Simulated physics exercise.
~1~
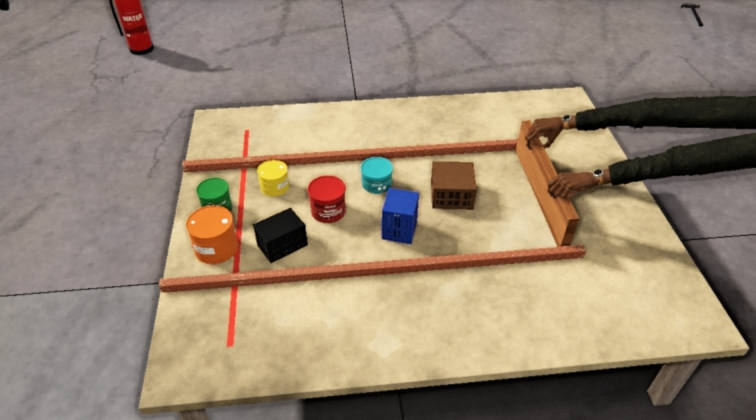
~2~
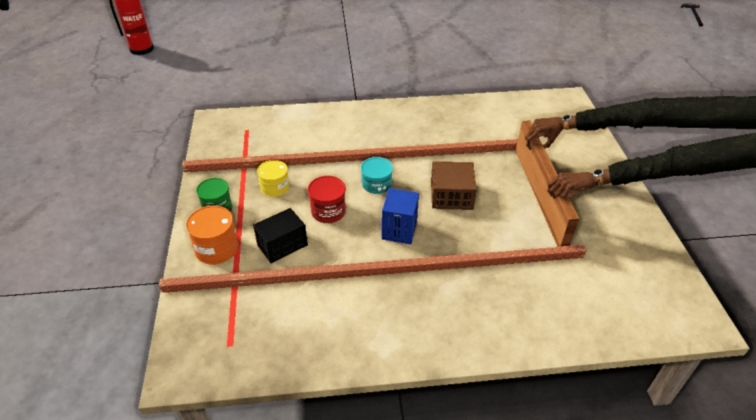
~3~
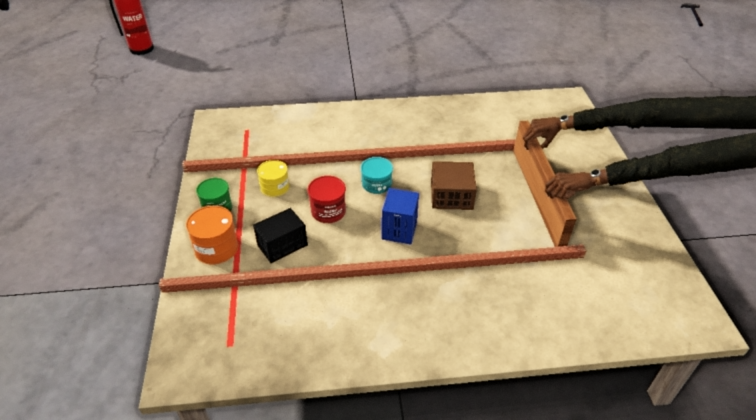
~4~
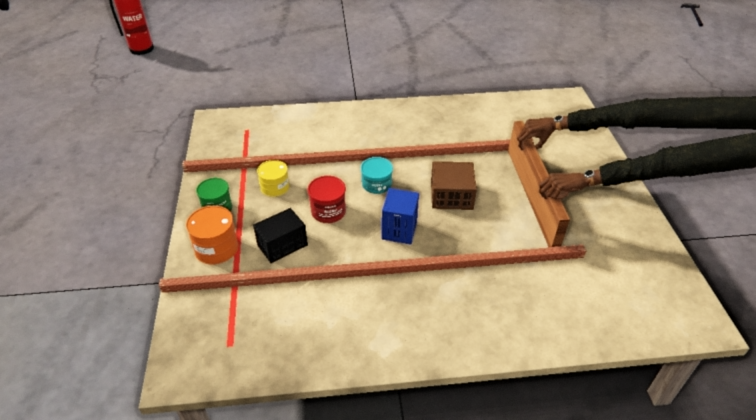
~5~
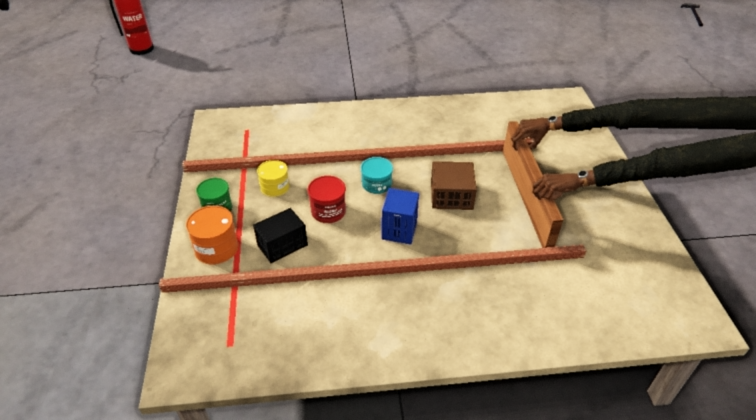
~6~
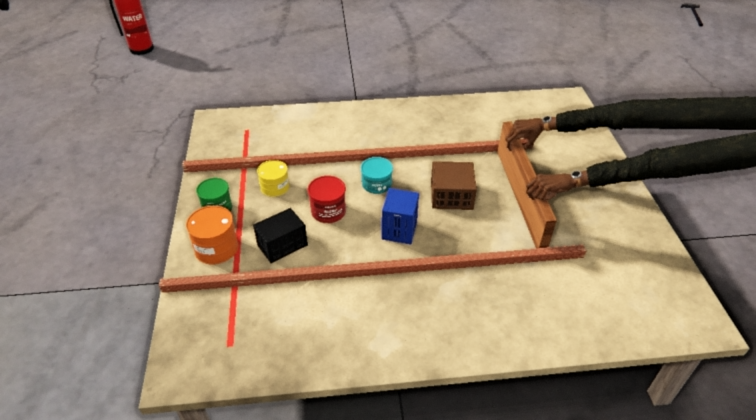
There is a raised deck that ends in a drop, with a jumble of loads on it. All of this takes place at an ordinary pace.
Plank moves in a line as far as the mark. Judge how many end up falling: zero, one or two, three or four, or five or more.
My judgement: One or two.
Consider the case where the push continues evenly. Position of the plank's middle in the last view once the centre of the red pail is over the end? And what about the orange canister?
(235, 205) and then (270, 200), give or take.
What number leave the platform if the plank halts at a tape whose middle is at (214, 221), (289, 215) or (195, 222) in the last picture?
Going through them in order, you'd see 5, 0 and 5.
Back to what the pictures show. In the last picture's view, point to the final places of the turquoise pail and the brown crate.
For the turquoise pail it's (225, 181), and for the brown crate it's (217, 205).
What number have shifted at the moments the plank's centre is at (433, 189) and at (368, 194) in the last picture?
The counts are 2 and 4.
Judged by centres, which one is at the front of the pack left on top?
It's the red pail.
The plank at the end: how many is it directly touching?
It is in contact with 3.
Soon after, none off yet; green pail at rest near (215, 198); orange canister at rest near (213, 235); yellow canister at rest near (274, 178).
In the end, the number that fall off is one or two; gone, orange canister and green pail.
